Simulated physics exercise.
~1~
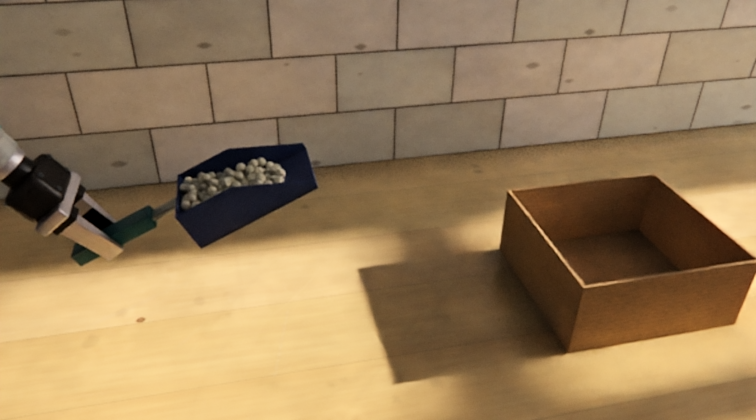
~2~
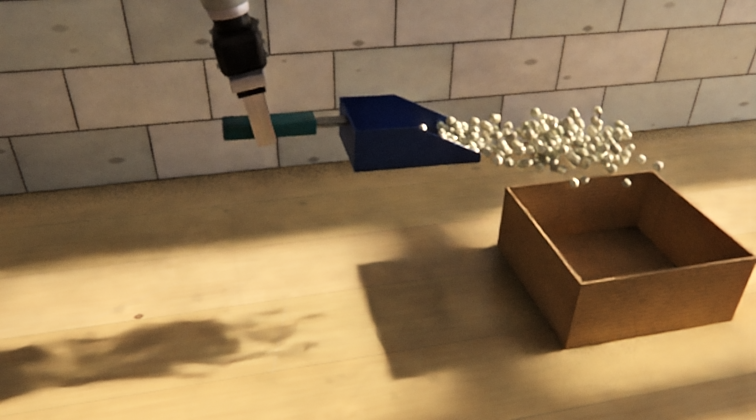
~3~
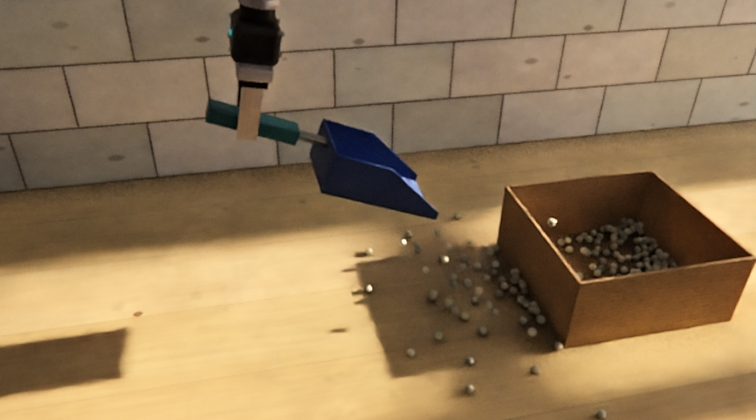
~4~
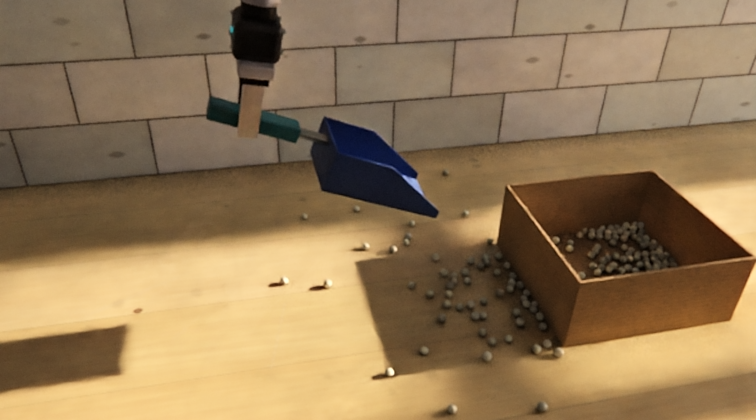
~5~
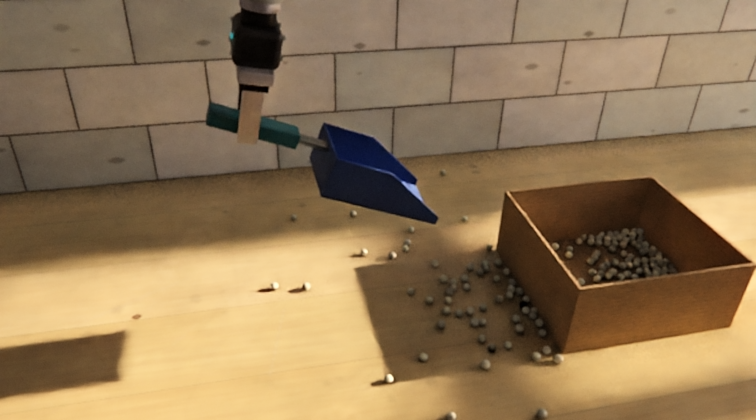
In this clip, a robot arm swings a blue scoop of pale beads to the right and flings them toward an open brown box, then draws back slightly with the scoop tipped down, leaving many beads inside the box and others scattered across the wooden surface.
